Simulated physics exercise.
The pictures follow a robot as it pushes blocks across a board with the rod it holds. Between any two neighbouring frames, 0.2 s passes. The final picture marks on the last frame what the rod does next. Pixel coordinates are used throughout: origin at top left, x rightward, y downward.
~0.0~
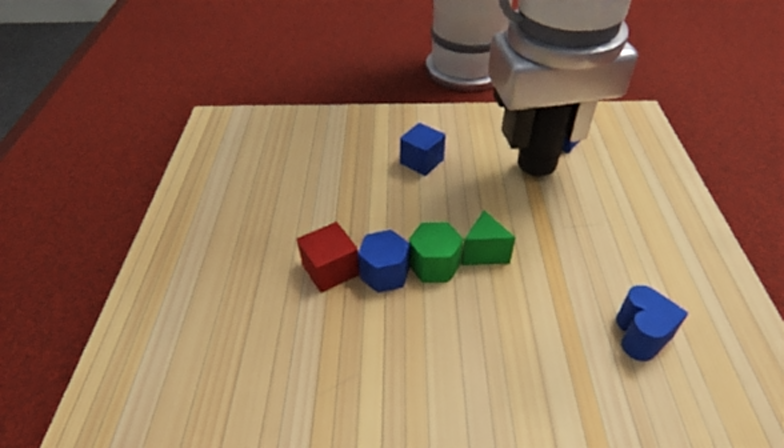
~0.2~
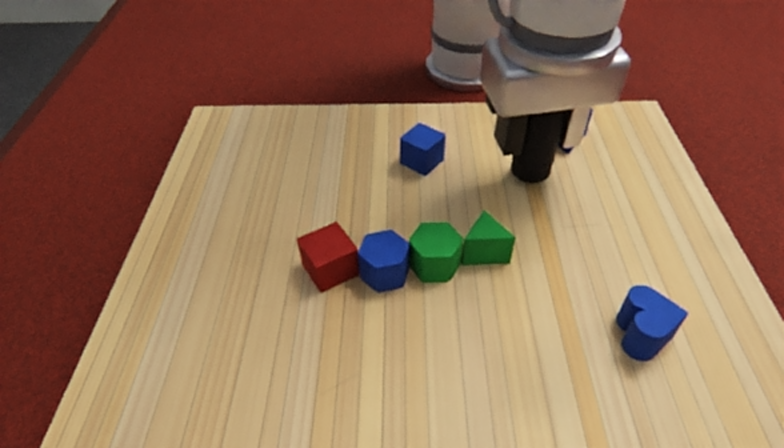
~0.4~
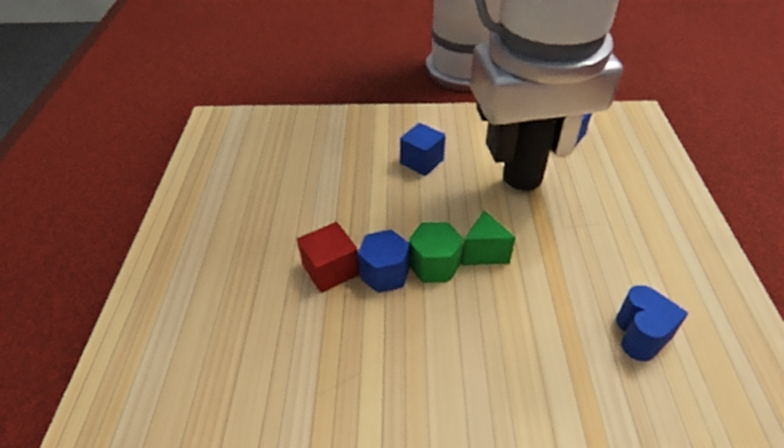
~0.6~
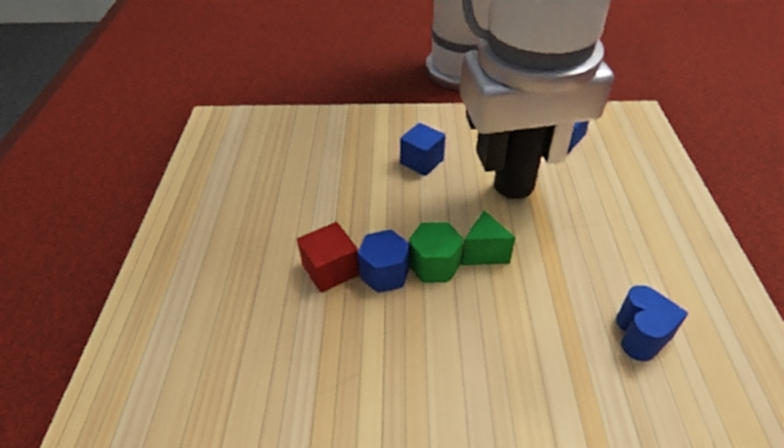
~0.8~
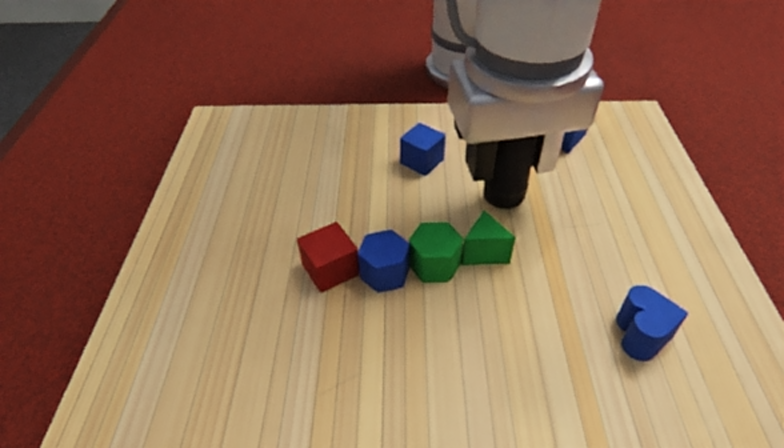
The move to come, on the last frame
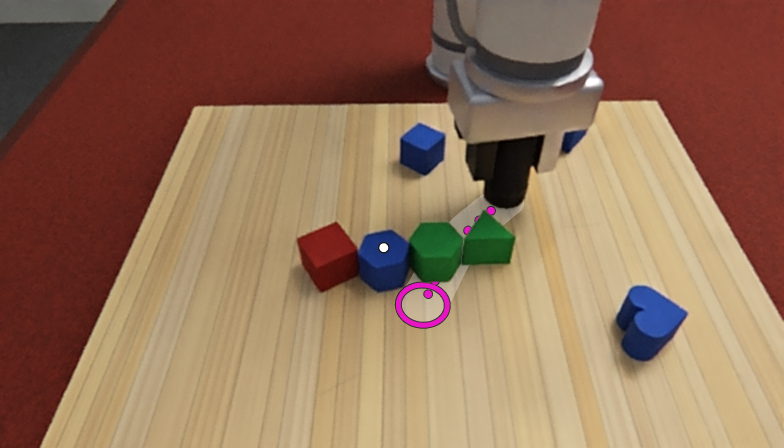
On a wooden board, a robot arm's dark rod slides slowly forward and left near a still row of coloured blocks.
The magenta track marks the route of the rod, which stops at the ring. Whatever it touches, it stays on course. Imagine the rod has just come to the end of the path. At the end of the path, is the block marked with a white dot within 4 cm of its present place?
My answer is yes.
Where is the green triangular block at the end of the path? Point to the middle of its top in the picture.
It is going to be at (485, 253).
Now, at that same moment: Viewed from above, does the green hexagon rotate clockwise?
I expect not.
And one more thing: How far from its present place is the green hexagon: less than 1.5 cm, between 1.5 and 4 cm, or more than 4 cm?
Moves over 4 cm.
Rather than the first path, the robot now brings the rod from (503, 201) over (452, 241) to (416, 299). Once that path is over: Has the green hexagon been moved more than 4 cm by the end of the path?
I believe so.
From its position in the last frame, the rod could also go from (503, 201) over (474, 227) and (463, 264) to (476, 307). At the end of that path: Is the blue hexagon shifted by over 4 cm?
No, I don't think so.
Path on the board, from (503, 201) via (471, 228) and (445, 263), ending at (423, 304); the dot is on the blue hexagon.
On the path given first. One third of the way, rod at (471, 222); green triangular block at (488, 236), turned 20° anticlockwise.
Two thirds of the way, rod at (445, 258); blue hexagon at (373, 262), turned 45° clockwise; green hexagon at (423, 271), turned 20° anticlockwise; green triangular block at (484, 252), turned 105° anticlockwise.
At the end, rod at (423, 299); red square block in place; blue hexagon at (371, 264), turned 50° clockwise; green hexagon at (404, 320), turned 35° anticlockwise; green triangular block at (485, 253), turned 115° anticlockwise.
